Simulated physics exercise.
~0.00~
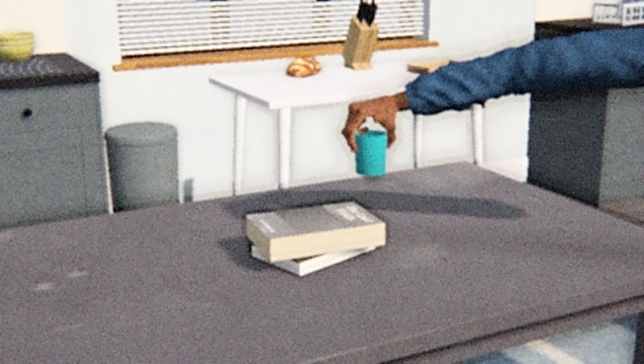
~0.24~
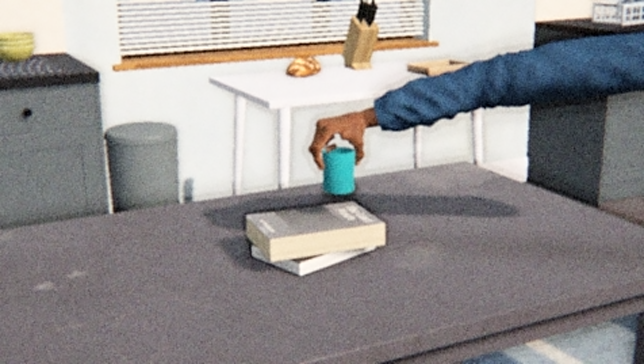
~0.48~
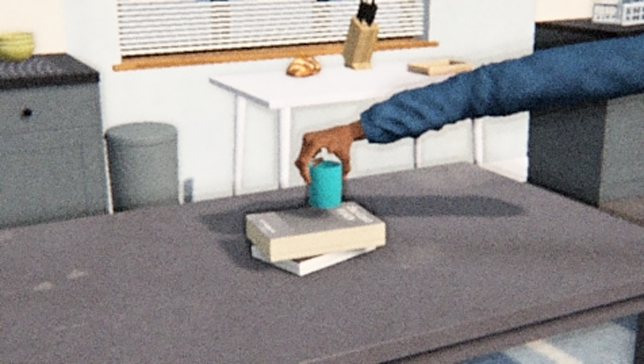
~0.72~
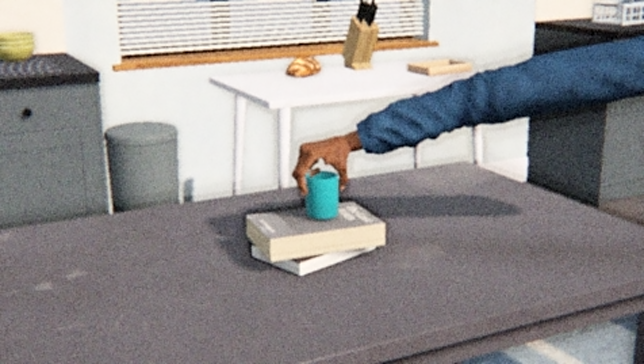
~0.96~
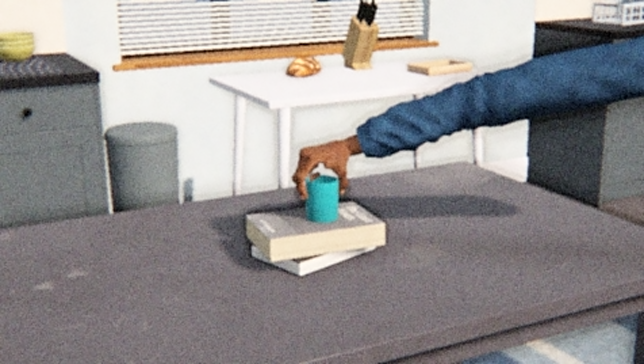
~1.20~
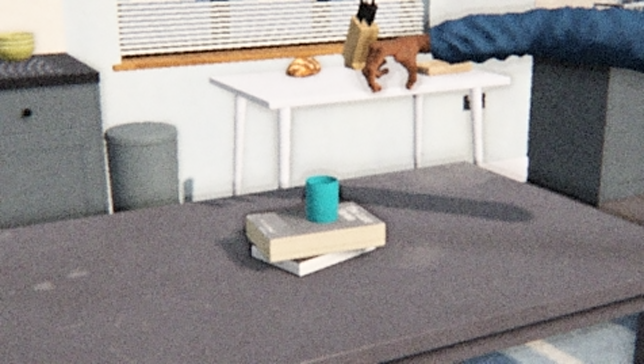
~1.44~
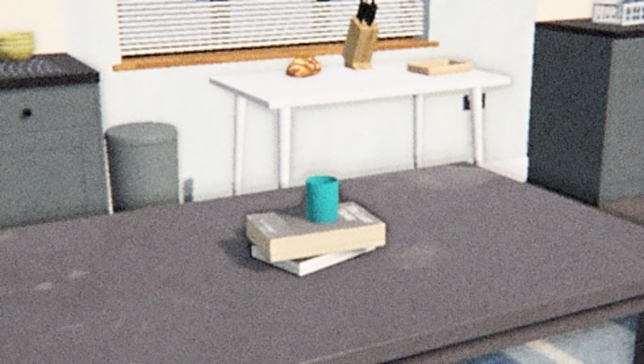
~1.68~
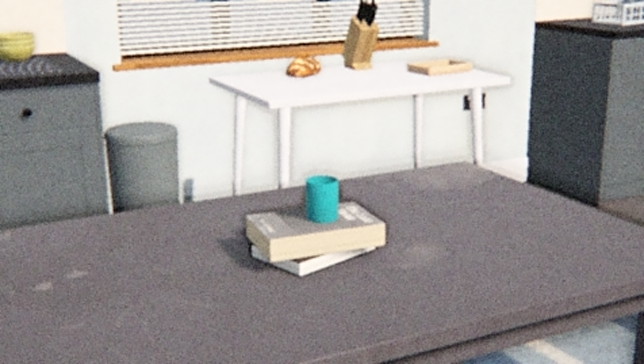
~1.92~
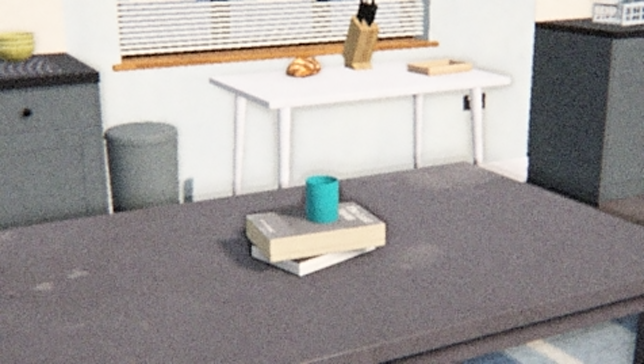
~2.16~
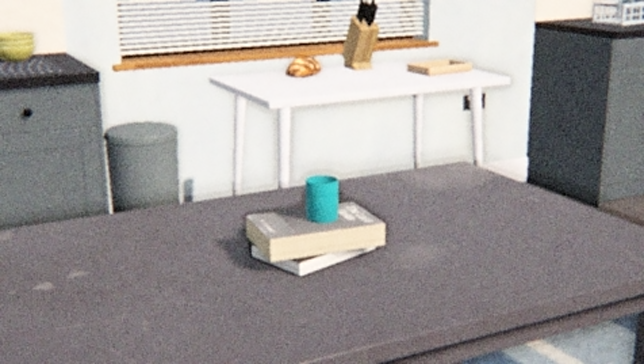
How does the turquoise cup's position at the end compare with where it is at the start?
At the start the cup is held in the air by a hand, to the right of the books and higher up. At the end it stands upright on top of the grey book, further left and lower than before.
